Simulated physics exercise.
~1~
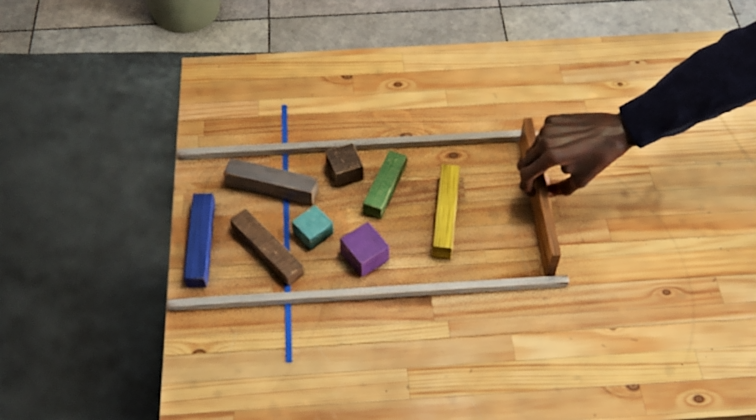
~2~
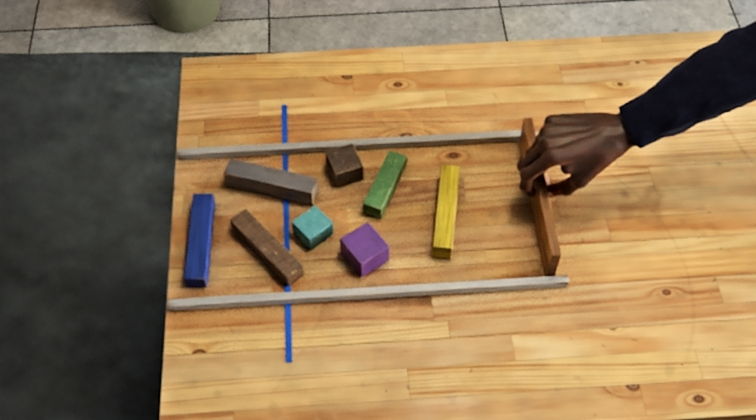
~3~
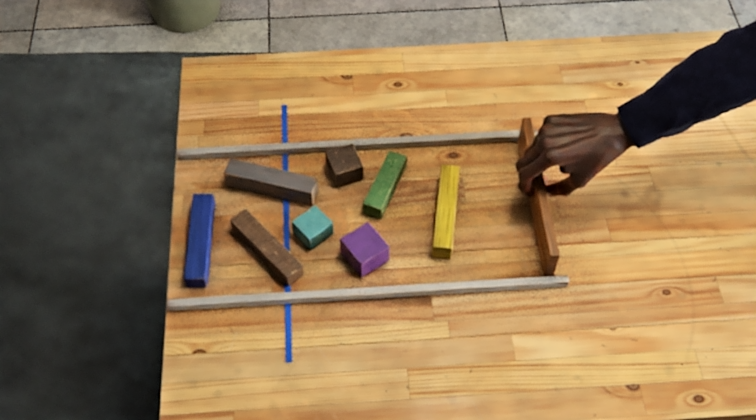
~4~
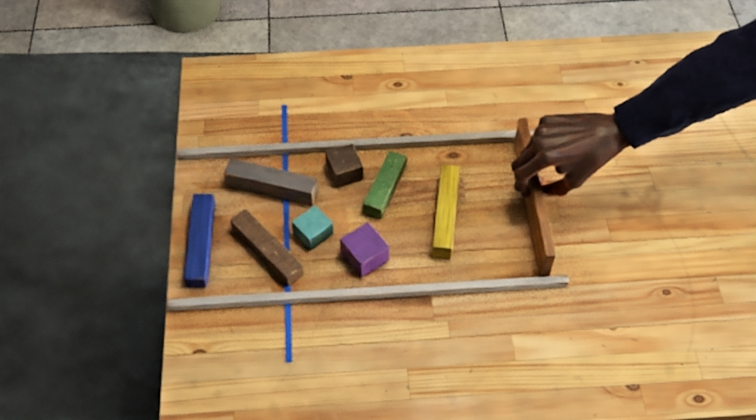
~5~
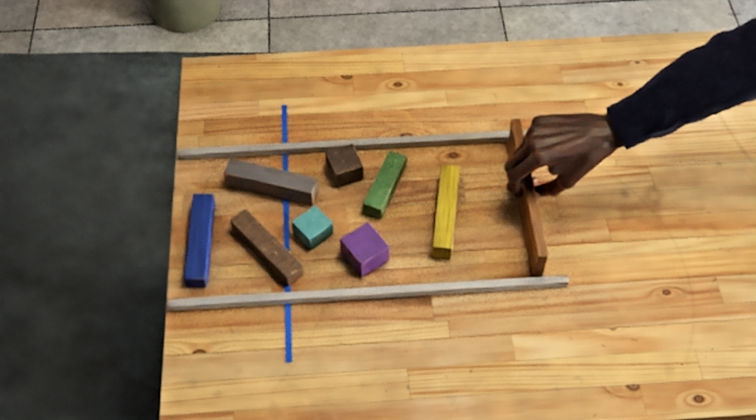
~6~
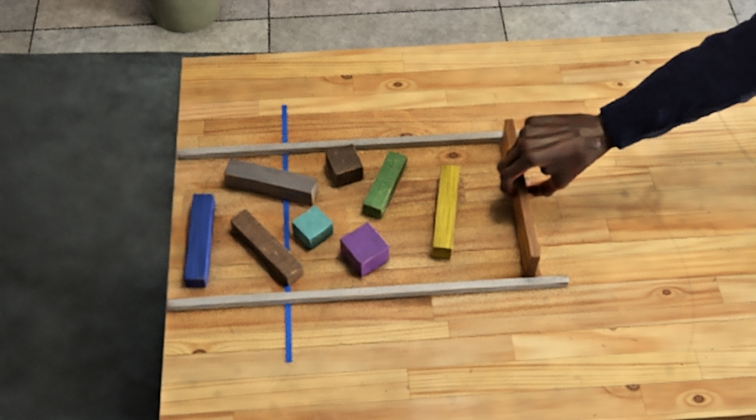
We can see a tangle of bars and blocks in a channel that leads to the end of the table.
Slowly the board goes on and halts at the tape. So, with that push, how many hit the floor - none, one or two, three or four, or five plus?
I'd say none.
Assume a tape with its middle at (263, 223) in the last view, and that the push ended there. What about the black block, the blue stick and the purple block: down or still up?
The black block is still there. The blue stick is gone. The purple block is still there.
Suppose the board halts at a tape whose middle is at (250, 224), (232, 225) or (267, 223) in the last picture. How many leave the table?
In order, the counts are 1, 3 and 0.
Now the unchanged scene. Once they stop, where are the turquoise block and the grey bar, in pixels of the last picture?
Turquoise block: (236, 229); grey bar: (201, 184).
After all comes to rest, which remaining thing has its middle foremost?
The blue stick.
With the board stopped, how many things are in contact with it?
In contact: 1.
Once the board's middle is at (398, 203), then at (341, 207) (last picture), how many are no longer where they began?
Counts: 4 and 7.
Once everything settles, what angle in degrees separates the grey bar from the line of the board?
Angle: Roughly 60 degrees.
Early on, none off yet; blue stick at rest near (200, 239); brown bar at rest near (267, 247); grey bar at rest near (271, 182).
Finally, the number that fall off is zero.
